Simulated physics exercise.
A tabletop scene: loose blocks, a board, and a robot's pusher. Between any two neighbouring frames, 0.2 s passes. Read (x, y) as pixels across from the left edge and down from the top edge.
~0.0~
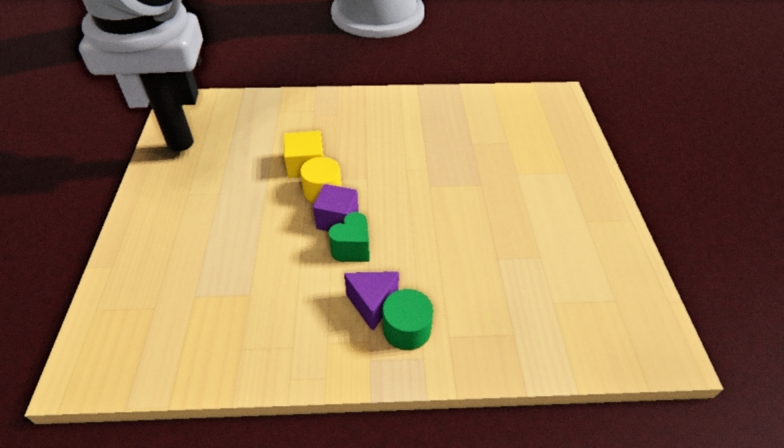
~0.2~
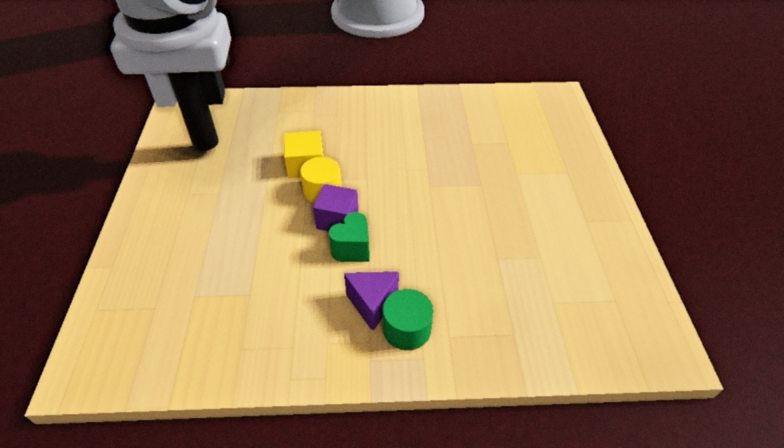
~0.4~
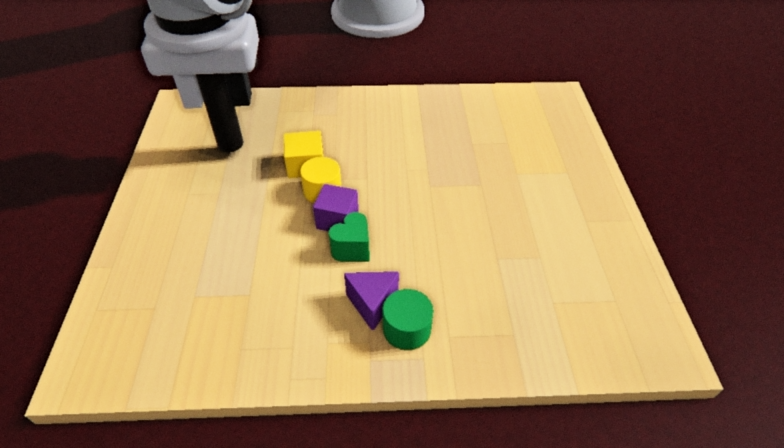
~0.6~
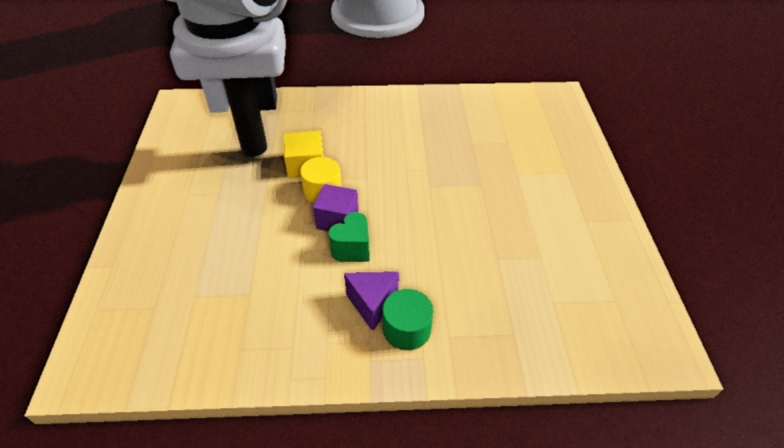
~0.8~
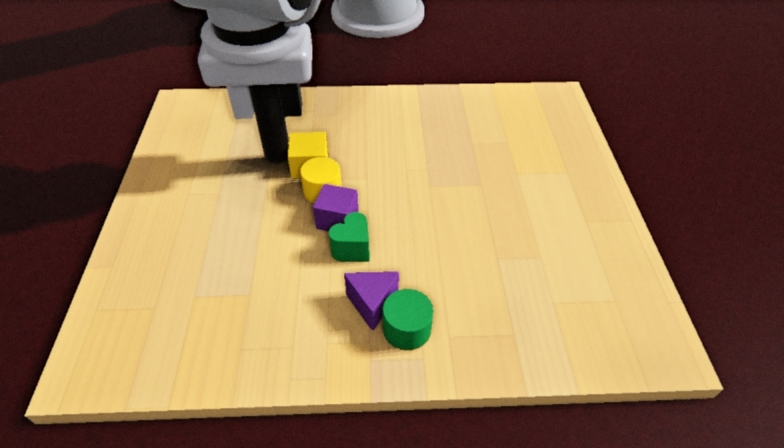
On a pale wooden board, a robot's black pusher slid right in small steps toward a slanting line of yellow, purple and green blocks, then slightly nudged the yellow four-sided block at the top.
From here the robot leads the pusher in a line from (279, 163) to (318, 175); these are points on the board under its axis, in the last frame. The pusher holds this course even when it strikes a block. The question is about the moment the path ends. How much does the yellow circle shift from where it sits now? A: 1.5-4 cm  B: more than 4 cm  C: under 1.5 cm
Option C.
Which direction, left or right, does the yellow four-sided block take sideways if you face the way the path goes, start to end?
The yellow four-sided block goes left.
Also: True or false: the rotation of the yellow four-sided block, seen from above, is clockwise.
It is false.
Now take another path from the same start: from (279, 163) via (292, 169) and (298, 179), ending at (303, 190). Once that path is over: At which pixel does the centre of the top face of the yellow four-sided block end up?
Its top middle: (325, 144).
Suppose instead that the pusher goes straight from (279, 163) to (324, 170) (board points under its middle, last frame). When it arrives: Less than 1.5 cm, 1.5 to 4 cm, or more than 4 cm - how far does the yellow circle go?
The yellow circle ends up very close, under 1.5 cm away.
The first path, step by step. Halfway along, pusher at (297, 160); yellow four-sided block at (328, 144).
At the end, pusher at (317, 166); yellow four-sided block at (345, 142), turned 25° anticlockwise; yellow circle at (324, 175); purple four-sided block at (336, 202); green heart at (353, 230).
